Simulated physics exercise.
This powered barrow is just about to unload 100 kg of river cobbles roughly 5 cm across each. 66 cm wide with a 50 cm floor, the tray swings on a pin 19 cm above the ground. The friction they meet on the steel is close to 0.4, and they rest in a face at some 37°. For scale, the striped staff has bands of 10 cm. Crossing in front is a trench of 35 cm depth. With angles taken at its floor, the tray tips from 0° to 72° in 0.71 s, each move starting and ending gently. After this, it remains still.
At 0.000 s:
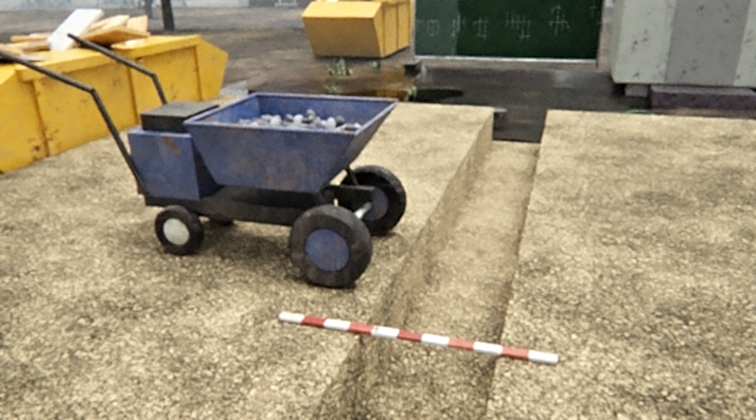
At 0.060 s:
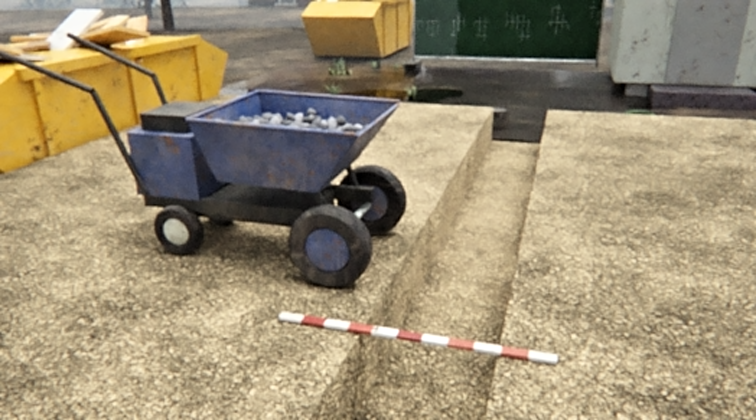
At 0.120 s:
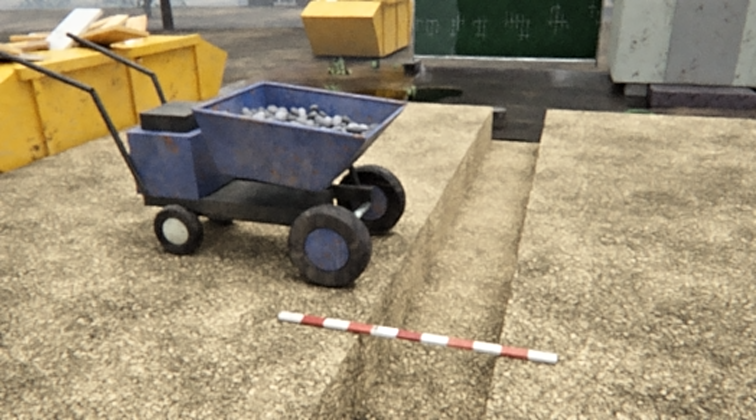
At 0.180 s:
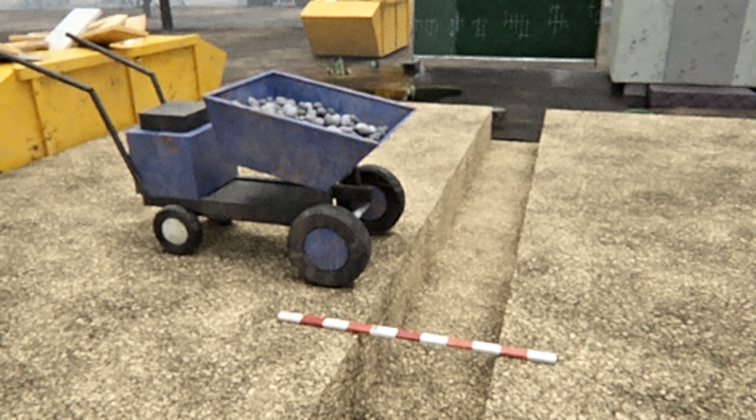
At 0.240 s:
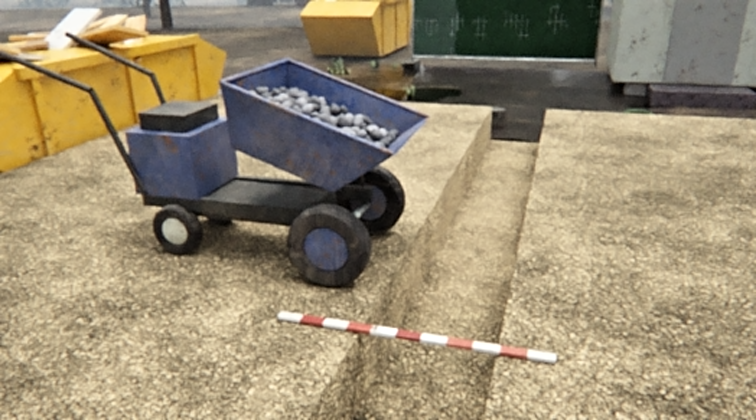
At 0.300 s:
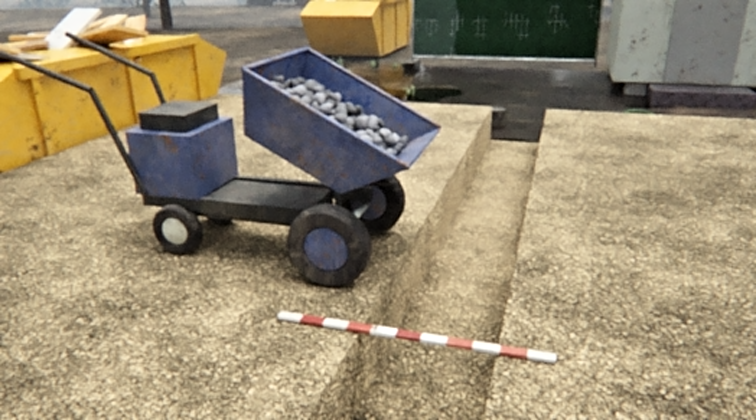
A small blue powered barrow with black wheels and handles, its tray holding grey cobbles, stands on pale gravelly ground left of a narrow trench, seen from slightly above by a still camera. A red-and-white striped staff lies across the trench in front, with yellow skips, a dark green door and a grey block behind. The tray tilts slowly, then more steeply, its back rising and its lip dipping rightward, while the barrow's body stays put.
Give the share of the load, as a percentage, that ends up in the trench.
56 %.
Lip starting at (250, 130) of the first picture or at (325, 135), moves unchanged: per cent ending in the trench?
Around 95 and then 85 percent.
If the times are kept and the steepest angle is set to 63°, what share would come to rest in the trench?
It would come to about 50 percent.
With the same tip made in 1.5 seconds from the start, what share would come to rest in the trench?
I'd put it at some 75 in a hundred.
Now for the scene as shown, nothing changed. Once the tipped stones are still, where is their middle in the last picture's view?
The tipped stones centre close to (504, 319).
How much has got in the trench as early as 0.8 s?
Some 20 per cent.
After 0.5 s the floor is at 60°; 100 % in the tray; the foremost stones are at (435, 201).
After 0.8 s the floor is at 72°; 75 % in the tray, 18 % in the trench, 7 % past the trench; the foremost stones are at (538, 275).
After 1.2 s the floor is at 72°; 23 % in the tray, 35 % in the trench, 42 % past the trench; the foremost stones are at (705, 315).
After 3.1 s the floor is at 72°; 0 % in the tray, 56 % in the trench, 44 % past the trench; the foremost stones are past the picture's edge.
